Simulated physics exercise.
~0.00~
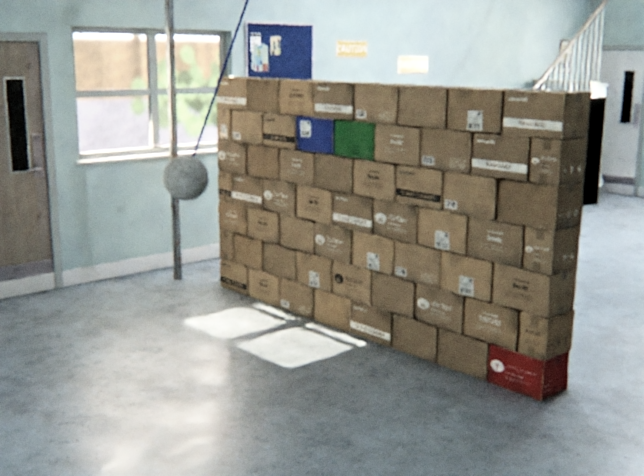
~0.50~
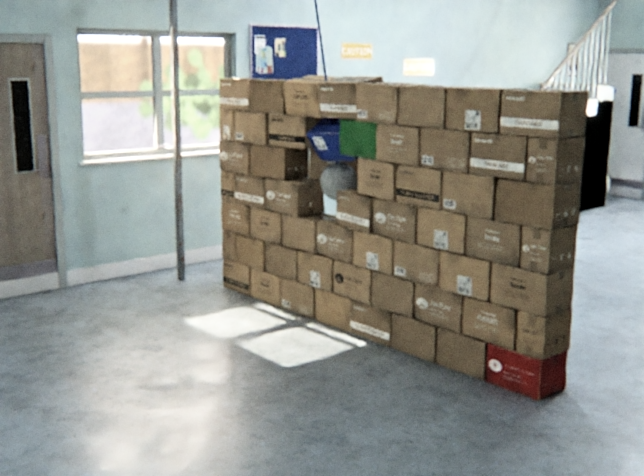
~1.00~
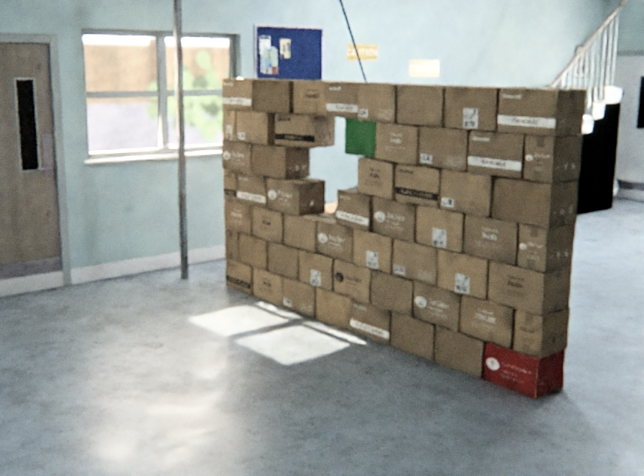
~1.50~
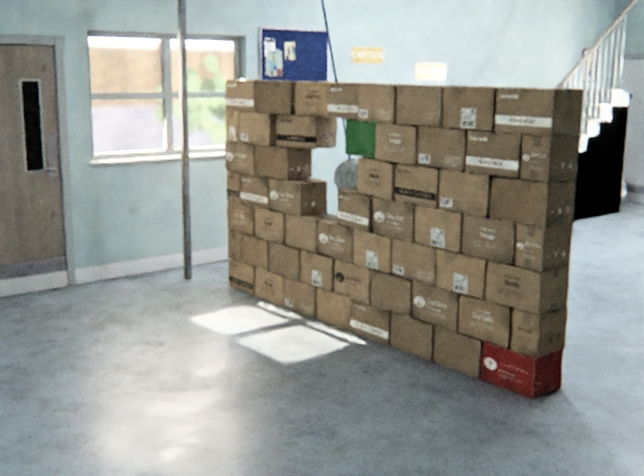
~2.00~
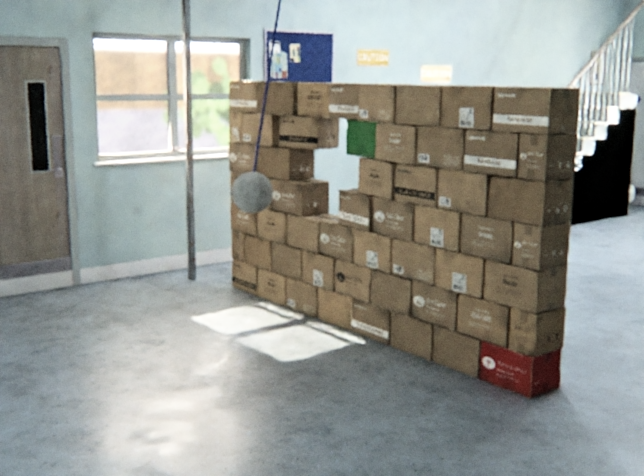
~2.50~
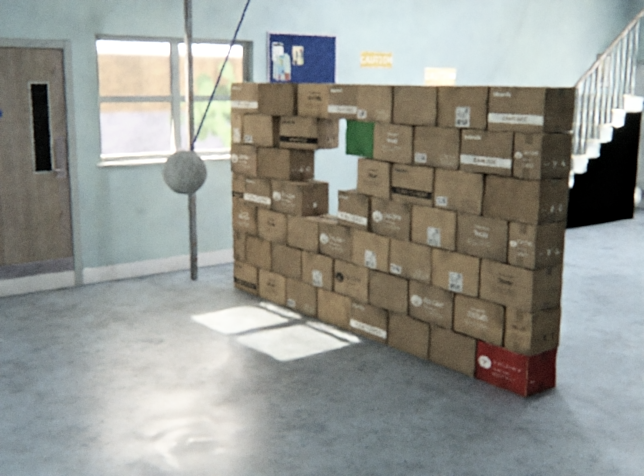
The footage shows a grey ball on a line swinging right into a wall of stacked brown cartons, knocking the blue carton and a few neighbours out the back, then swinging back left through the gap, while the green and red cartons remain in the standing wall.
